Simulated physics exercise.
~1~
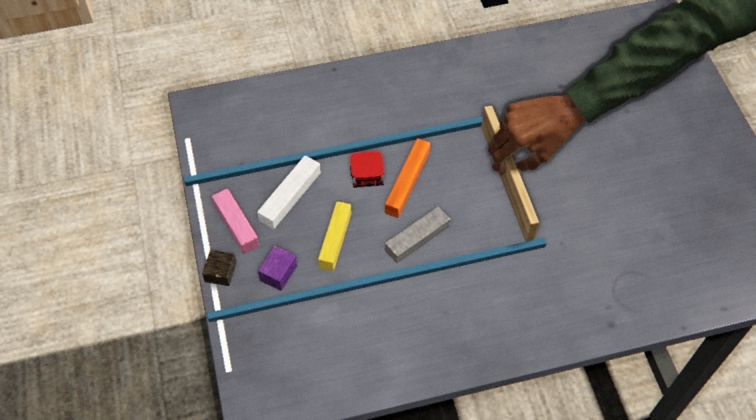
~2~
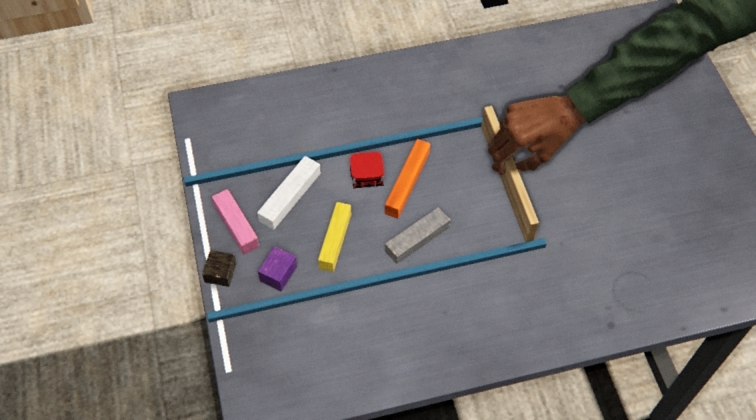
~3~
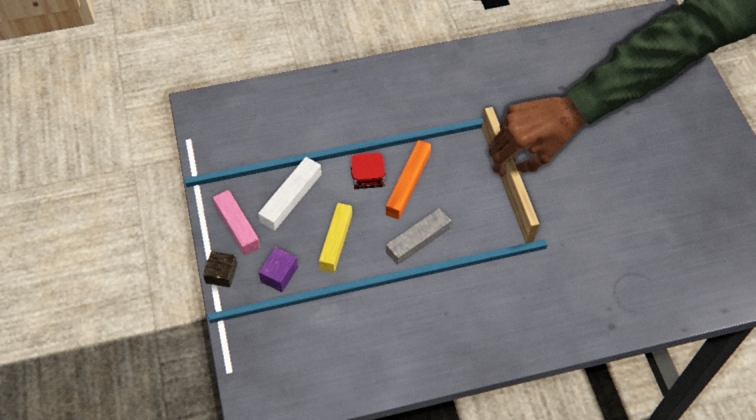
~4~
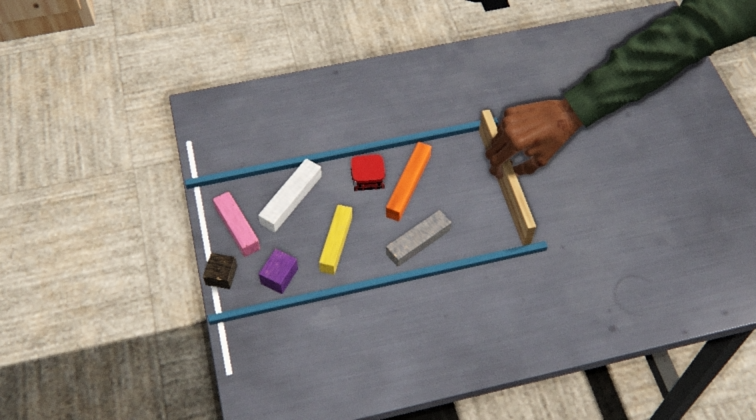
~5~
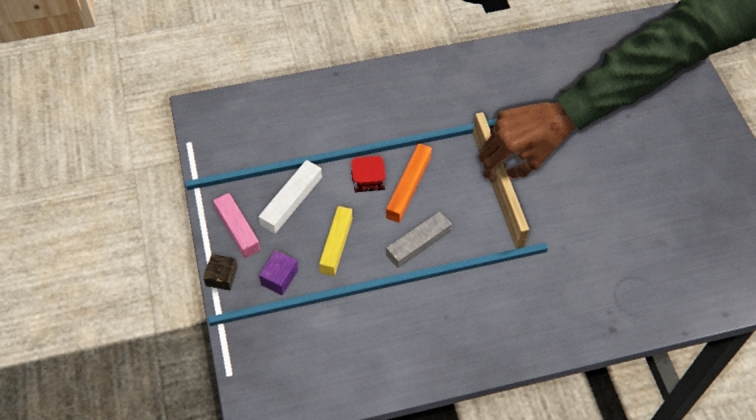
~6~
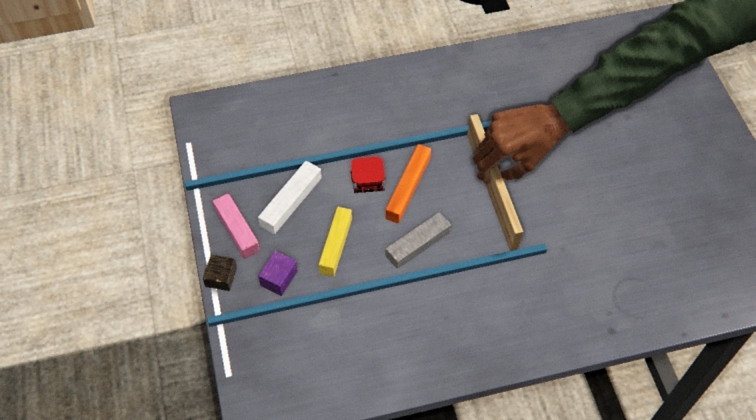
A hand held a wooden board still at the right end of two blue strips, then slid it slightly left toward the scattered colourful sticks and blocks, which stayed where they were, untouched.
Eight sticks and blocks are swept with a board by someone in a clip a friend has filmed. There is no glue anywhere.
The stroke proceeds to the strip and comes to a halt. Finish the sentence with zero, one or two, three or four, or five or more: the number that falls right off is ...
The number that falls right off is five or more.
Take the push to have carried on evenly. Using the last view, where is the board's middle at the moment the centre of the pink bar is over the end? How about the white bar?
First it's close to (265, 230), next close to (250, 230).
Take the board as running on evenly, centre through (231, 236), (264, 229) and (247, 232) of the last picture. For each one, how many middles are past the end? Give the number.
It comes out as 4, then 2, then 3.
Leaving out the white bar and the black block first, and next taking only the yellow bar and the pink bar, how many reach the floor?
Counts - first: 5, second: 5.
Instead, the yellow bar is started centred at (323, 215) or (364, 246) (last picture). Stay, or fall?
For the two starting spots, it does not stay up; it does not stay up.
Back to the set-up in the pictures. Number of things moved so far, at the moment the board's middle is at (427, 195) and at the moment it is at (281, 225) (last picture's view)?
At first I count 2, and then 8.
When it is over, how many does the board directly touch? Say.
Result: 1 in all.
Soon after, none off yet; black block at rest near (220, 273); pink bar at rest near (236, 226); purple block at rest near (278, 273).
After that, none off yet; black block at rest near (220, 273); pink bar at rest near (233, 228); purple block moving near (269, 274).
And then, one off so far; black block on its way down near (181, 340); pink bar tilting well over near (178, 247); purple block displaced well along near (203, 279).
In the end, the number that fall off is five or more; gone, grey bar, red case, yellow bar, white bar, purple block, pink bar and black block.
